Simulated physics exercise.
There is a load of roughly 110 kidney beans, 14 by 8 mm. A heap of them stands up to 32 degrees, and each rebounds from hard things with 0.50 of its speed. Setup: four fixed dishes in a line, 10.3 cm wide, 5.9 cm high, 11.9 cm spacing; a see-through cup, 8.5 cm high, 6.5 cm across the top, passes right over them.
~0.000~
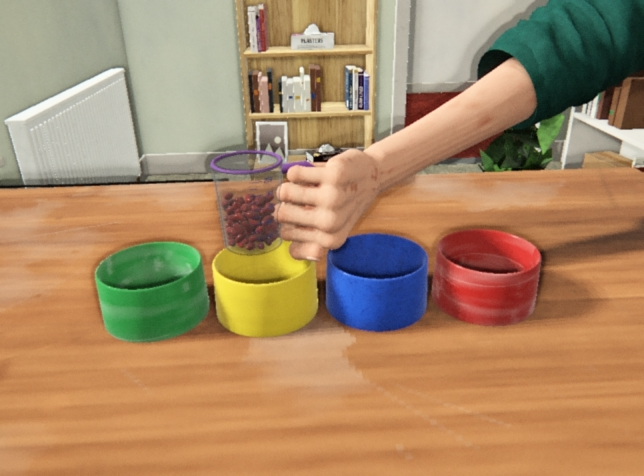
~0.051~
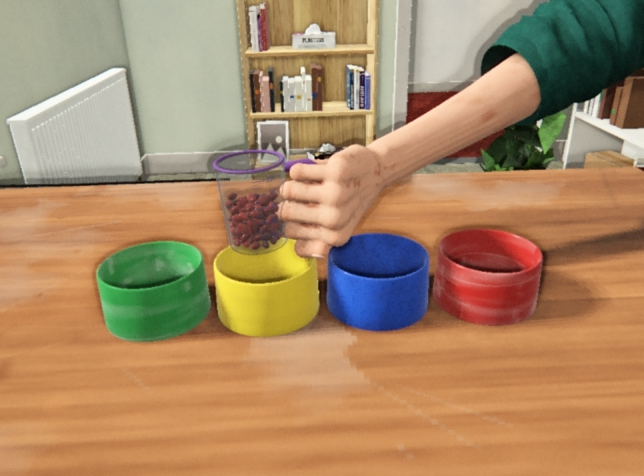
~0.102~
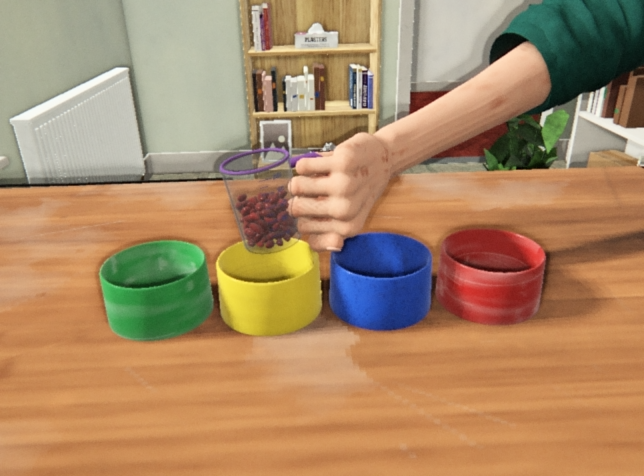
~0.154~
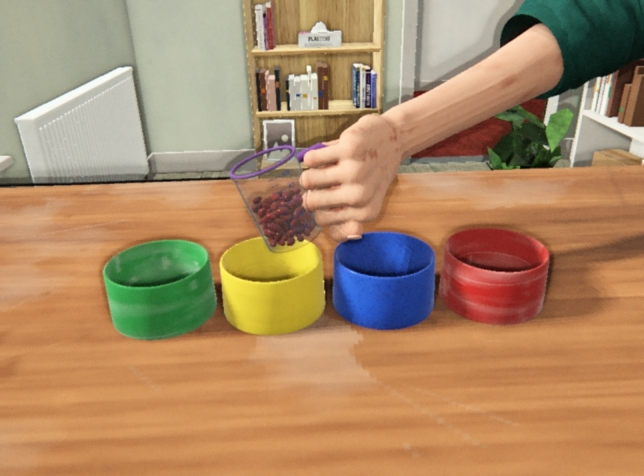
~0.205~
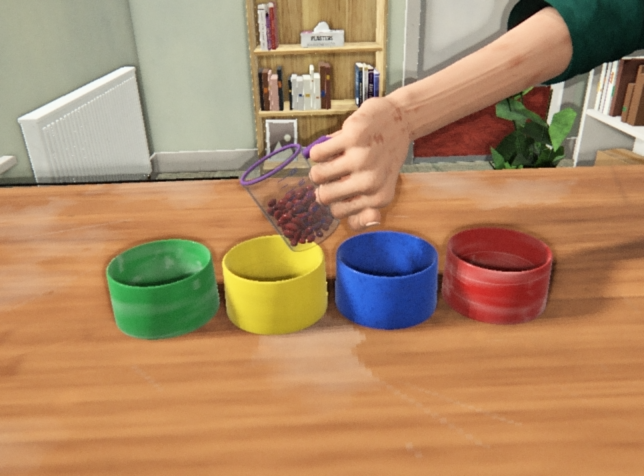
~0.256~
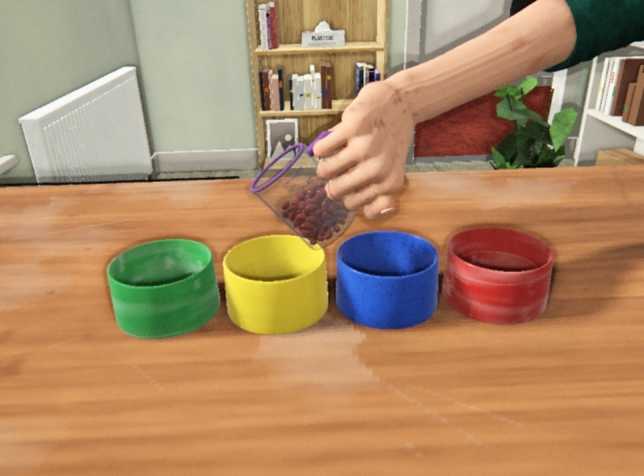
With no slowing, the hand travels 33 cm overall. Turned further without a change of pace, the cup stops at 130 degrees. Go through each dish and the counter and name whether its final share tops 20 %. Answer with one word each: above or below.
Red below, blue above, green below, yellow below, counter below.
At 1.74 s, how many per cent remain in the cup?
0 %.
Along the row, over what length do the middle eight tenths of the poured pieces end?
Roughly 6 cm of the row.
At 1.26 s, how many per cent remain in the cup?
Roughly 0 percent.
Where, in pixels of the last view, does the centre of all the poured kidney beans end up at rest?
Near (387, 288).
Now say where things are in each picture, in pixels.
In the first frame, cup at (251, 203), tilt 0 degrees, lip at (213, 163), moved 0.0 cm; middle of the pieces at (254, 220); green dish at (150, 265); yellow dish at (264, 260); blue dish at (377, 255); red dish at (488, 251).
In the second frame, cup at (254, 203), tilt 2 degrees, lip at (215, 164), moved 0.2 cm; middle of the pieces at (258, 219).
In the third frame, cup at (264, 202), tilt 8 degrees, lip at (222, 167), moved 1.0 cm; middle of the pieces at (270, 218).
In the fourth frame, cup at (279, 201), tilt 18 degrees, lip at (232, 173), moved 2.1 cm; middle of the pieces at (287, 216).
In the fifth frame, cup at (293, 200), tilt 28 degrees, lip at (242, 180), moved 3.3 cm; middle of the pieces at (303, 214).
In the sixth frame, cup at (305, 199), tilt 37 degrees, lip at (252, 188), moved 4.4 cm; middle of the pieces at (317, 211); green dish at (161, 262); yellow dish at (275, 258); blue dish at (387, 253); red dish at (499, 249). Its pace works out near 190 degrees a second; the hand travels 22 cm a second.
After 0.86 s, tilt 130 degrees; cup holds 20 %, blue 80 %.
After 1.26 s, tilt 130 degrees; cup holds 0 %, blue 100 %.
Then, at 1.74 s, tilt 130 degrees; cup holds 0 %, blue 100 %.
By 2.0 s all is still; red 0 %, blue 100 %, green 0 %, yellow 0 %, counter 0 %.
